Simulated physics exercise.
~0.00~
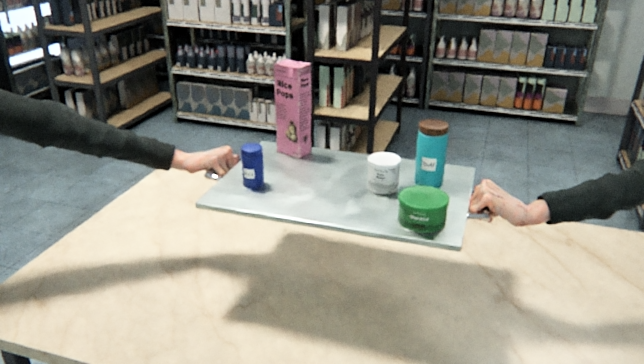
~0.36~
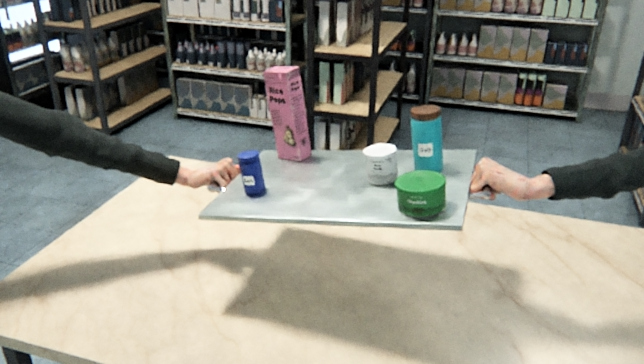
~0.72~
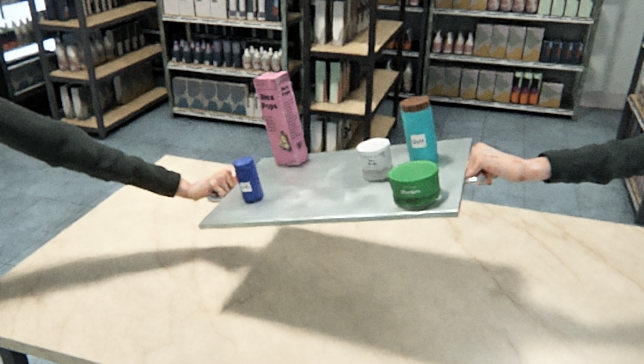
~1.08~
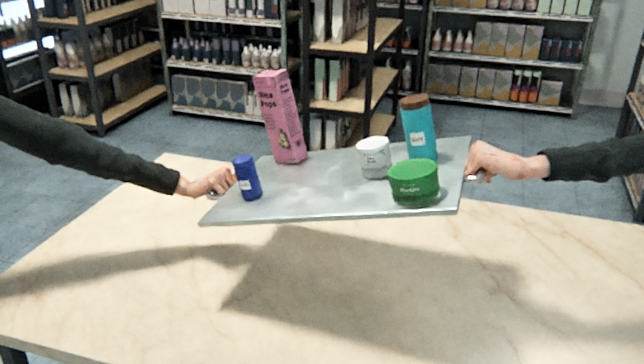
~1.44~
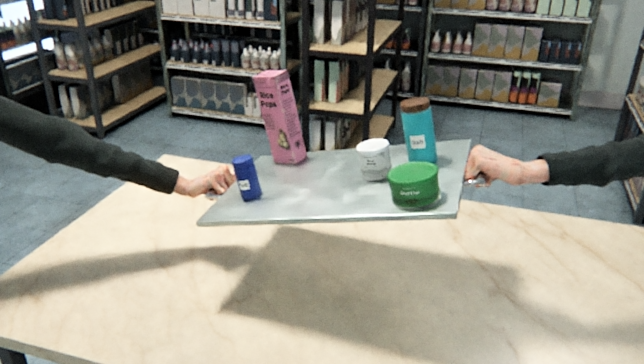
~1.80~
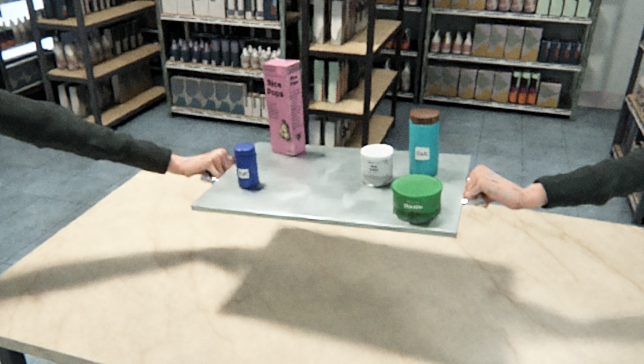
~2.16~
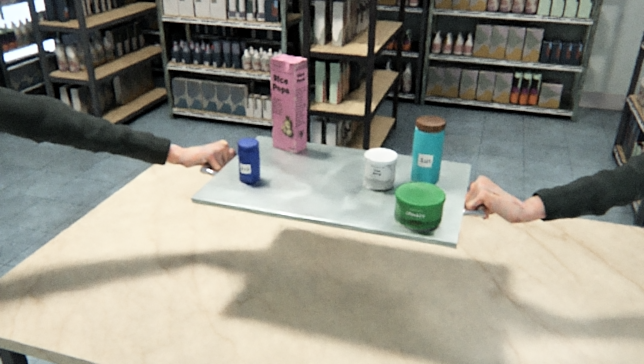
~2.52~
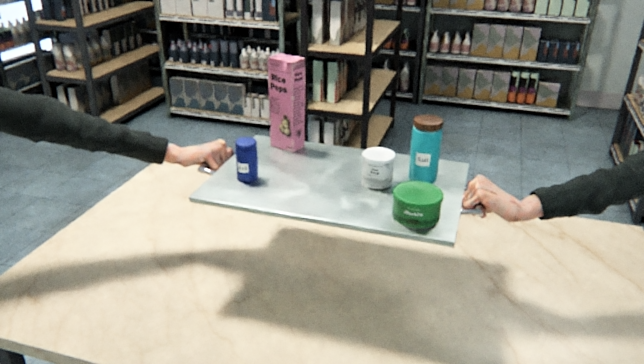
We see two hands holding a flat tray with a pink carton, blue shaker, white tin, turquoise jar and green tub above a table. The tray tips down toward the left, stays tilted briefly, then levels out, with all five items still in place.
